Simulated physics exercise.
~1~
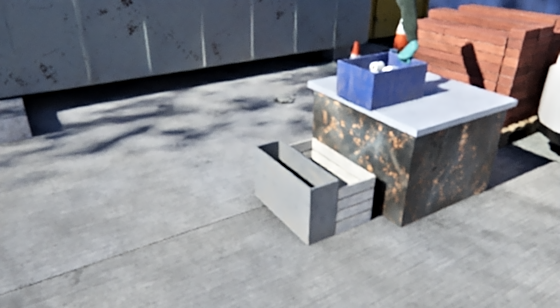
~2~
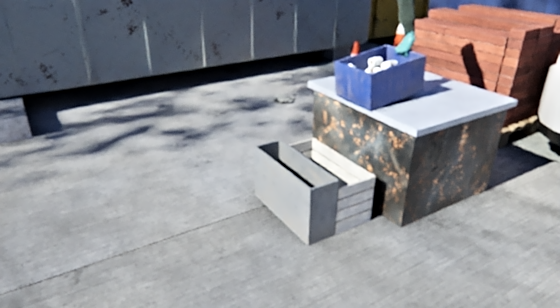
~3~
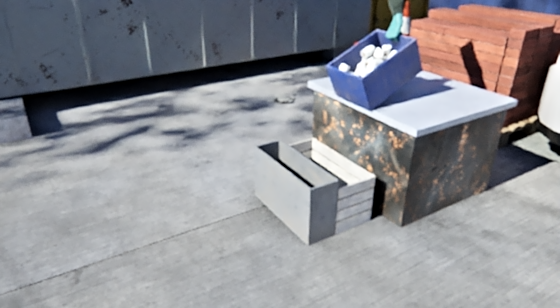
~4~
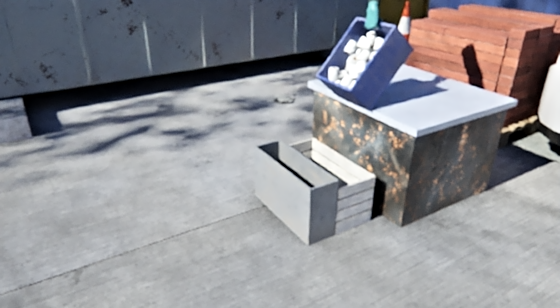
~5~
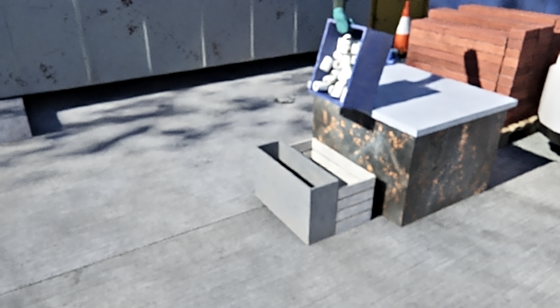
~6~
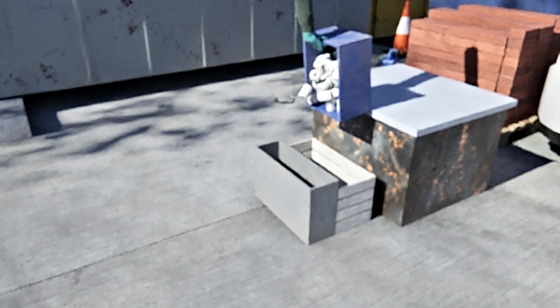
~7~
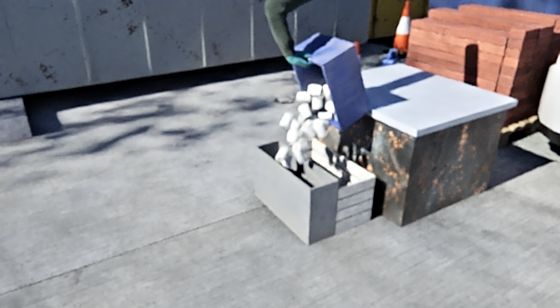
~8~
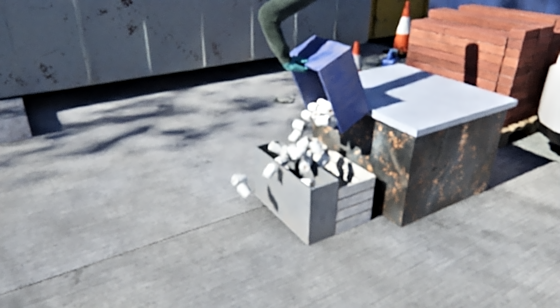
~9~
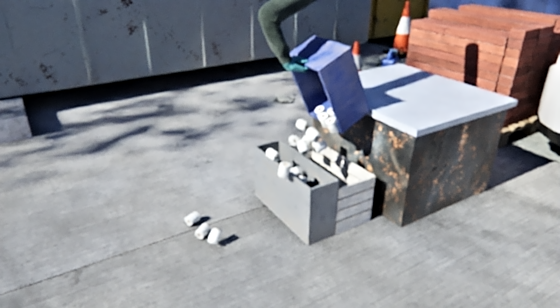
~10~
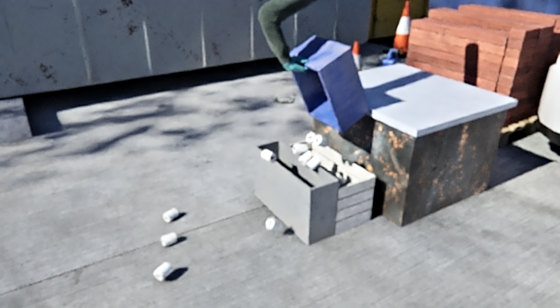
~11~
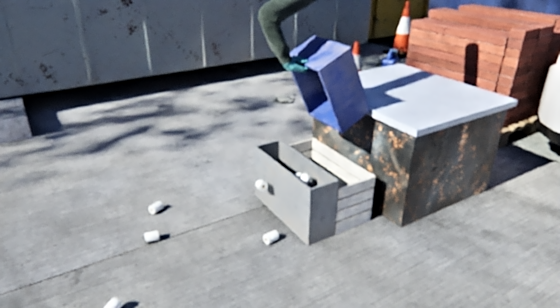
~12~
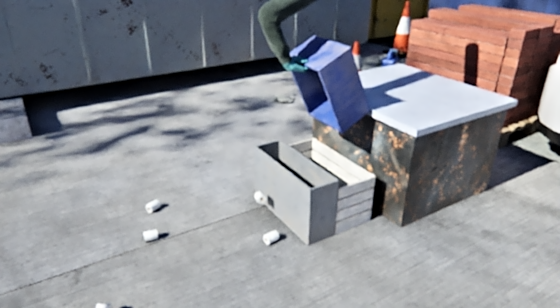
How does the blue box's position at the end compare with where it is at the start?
At the start the blue box sits upright on top of the bench. By the end it is further left, held steeply tipped over at the bench's left edge.
